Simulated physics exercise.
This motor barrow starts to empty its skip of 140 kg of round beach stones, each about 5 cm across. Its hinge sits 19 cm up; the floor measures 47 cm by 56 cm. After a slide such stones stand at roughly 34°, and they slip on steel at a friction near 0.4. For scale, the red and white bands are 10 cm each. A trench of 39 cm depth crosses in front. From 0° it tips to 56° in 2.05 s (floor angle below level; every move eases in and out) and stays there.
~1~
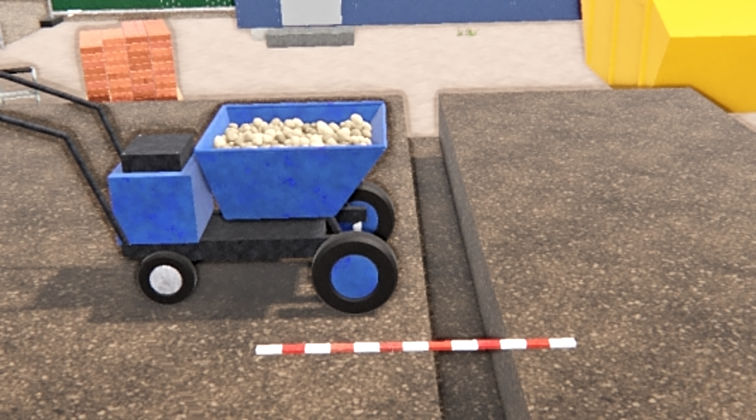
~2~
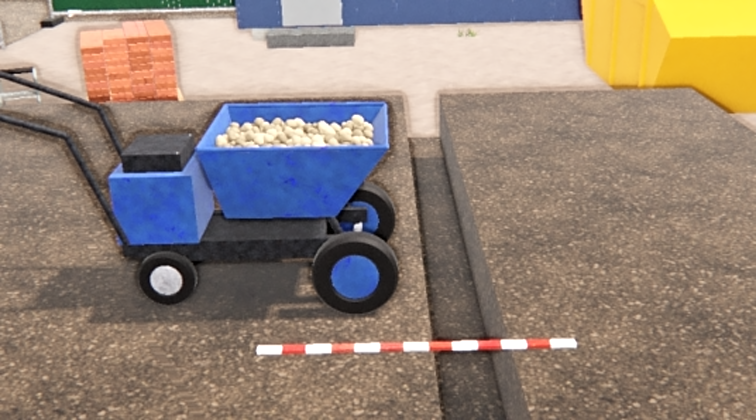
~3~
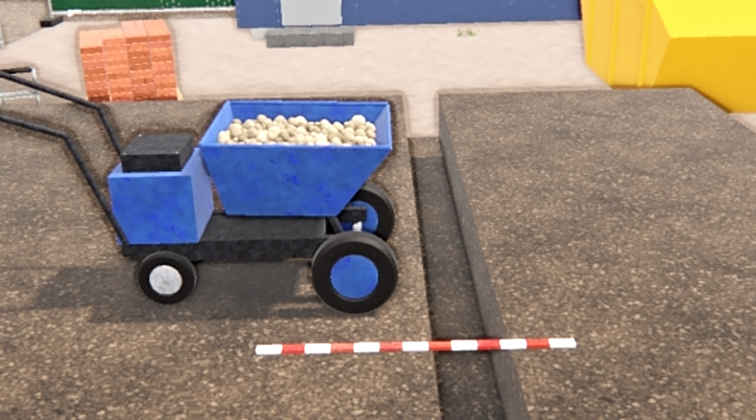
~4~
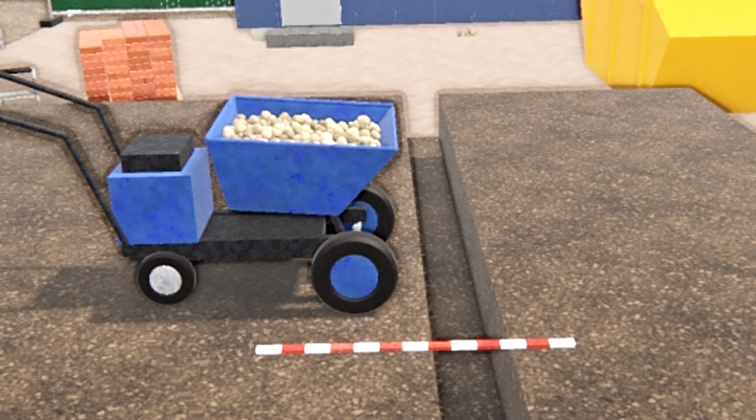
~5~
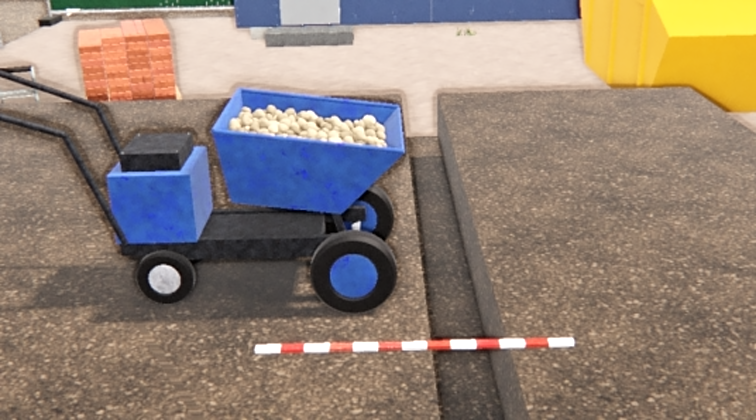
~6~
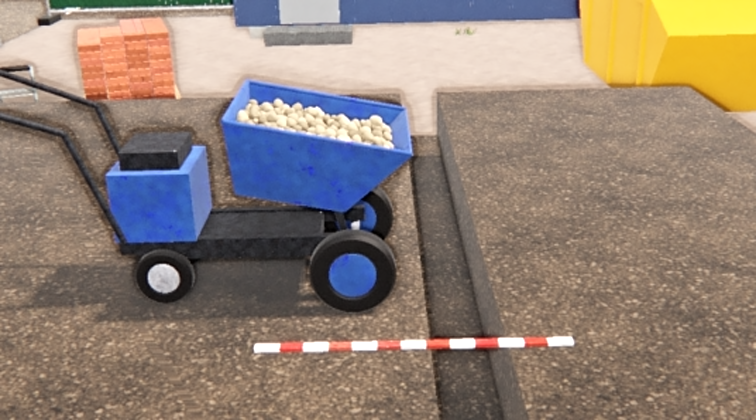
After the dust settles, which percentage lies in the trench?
Roughly 20 per cent ends in the trench.
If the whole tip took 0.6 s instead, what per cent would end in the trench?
Then about 10 per cent.
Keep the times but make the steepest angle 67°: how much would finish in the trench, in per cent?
In that case some 30 per cent.
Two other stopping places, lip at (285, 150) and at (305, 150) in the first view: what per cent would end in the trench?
Near 45 per cent from the first place, 60 from the second.
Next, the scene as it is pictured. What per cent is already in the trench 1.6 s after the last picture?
Some 0 per cent.
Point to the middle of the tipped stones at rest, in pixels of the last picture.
Around (515, 273).
Then, 0.9 s after the last picture the floor is at 47°, 100 % in the skip; the foremost stones are at (463, 185).
Then, 1.6 s after the last picture the floor is at 56°, 84 % in the skip, 2 % in the trench, 14 % past the trench; the foremost stones are at (565, 279).
Then, 1.9 s after the last picture the floor is at 56°, 67 % in the skip, 3 % in the trench, 31 % past the trench; the foremost stones are at (623, 290).
Then, 3.8 s after the last picture the floor is at 56°, 43 % in the skip, 20 % in the trench, 37 % past the trench; the foremost stones are at (653, 277).
